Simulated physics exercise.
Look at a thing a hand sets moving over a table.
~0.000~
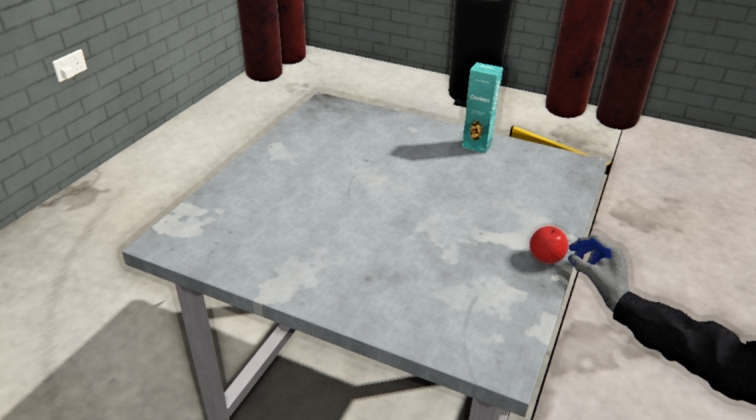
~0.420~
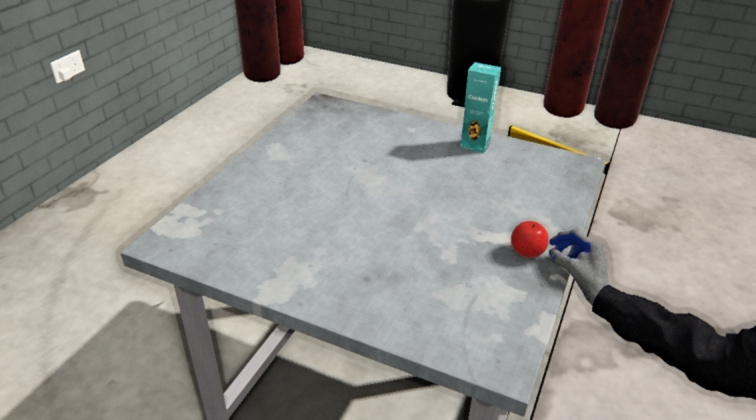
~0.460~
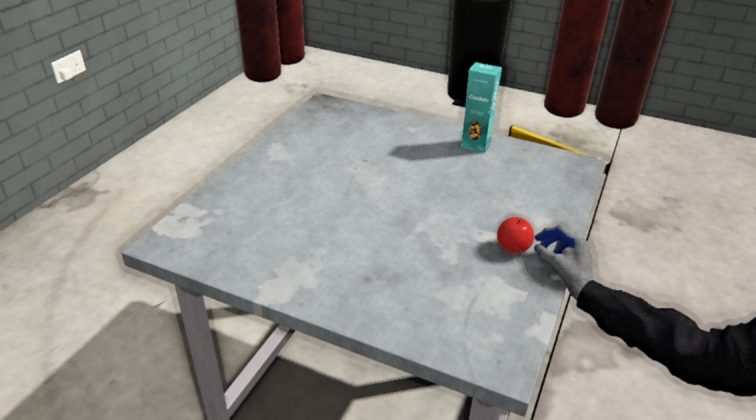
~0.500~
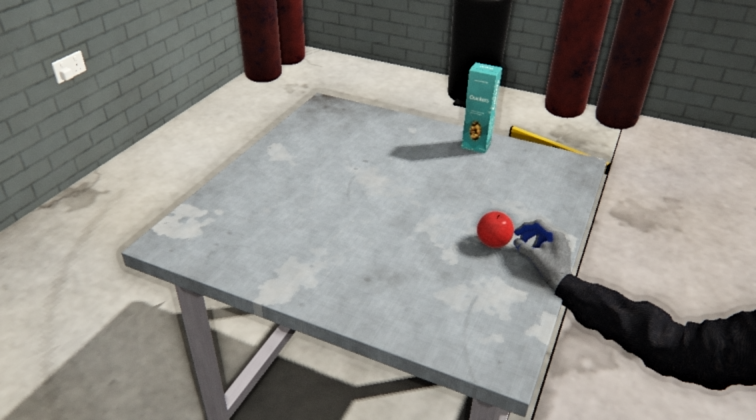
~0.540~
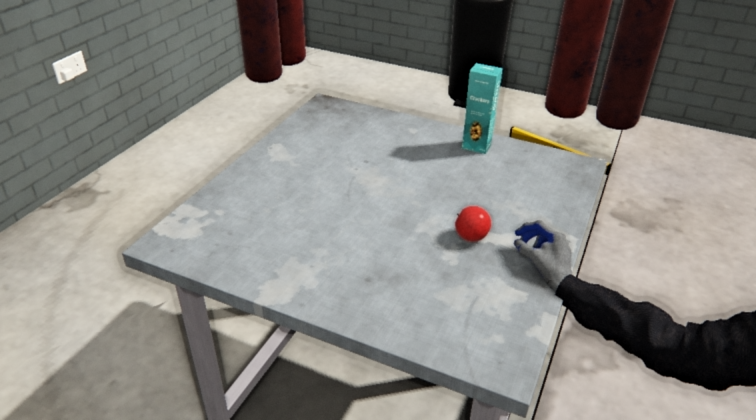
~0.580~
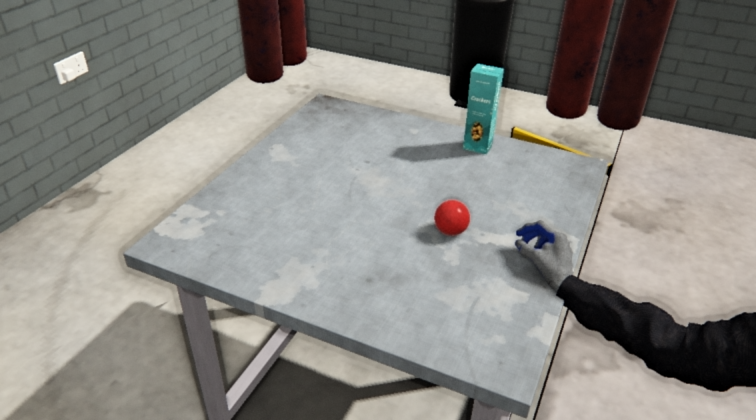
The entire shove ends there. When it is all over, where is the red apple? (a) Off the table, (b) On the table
(a) Off the table.
After 0.78 s, red apple shifted well along near (352, 189).
After 1.08 s, red apple shifted well along near (228, 154).
After 1.28 s, red apple now off the table.
After 1.58 s, things are still on the move.
In the end (1.7 s), off the table, red apple.
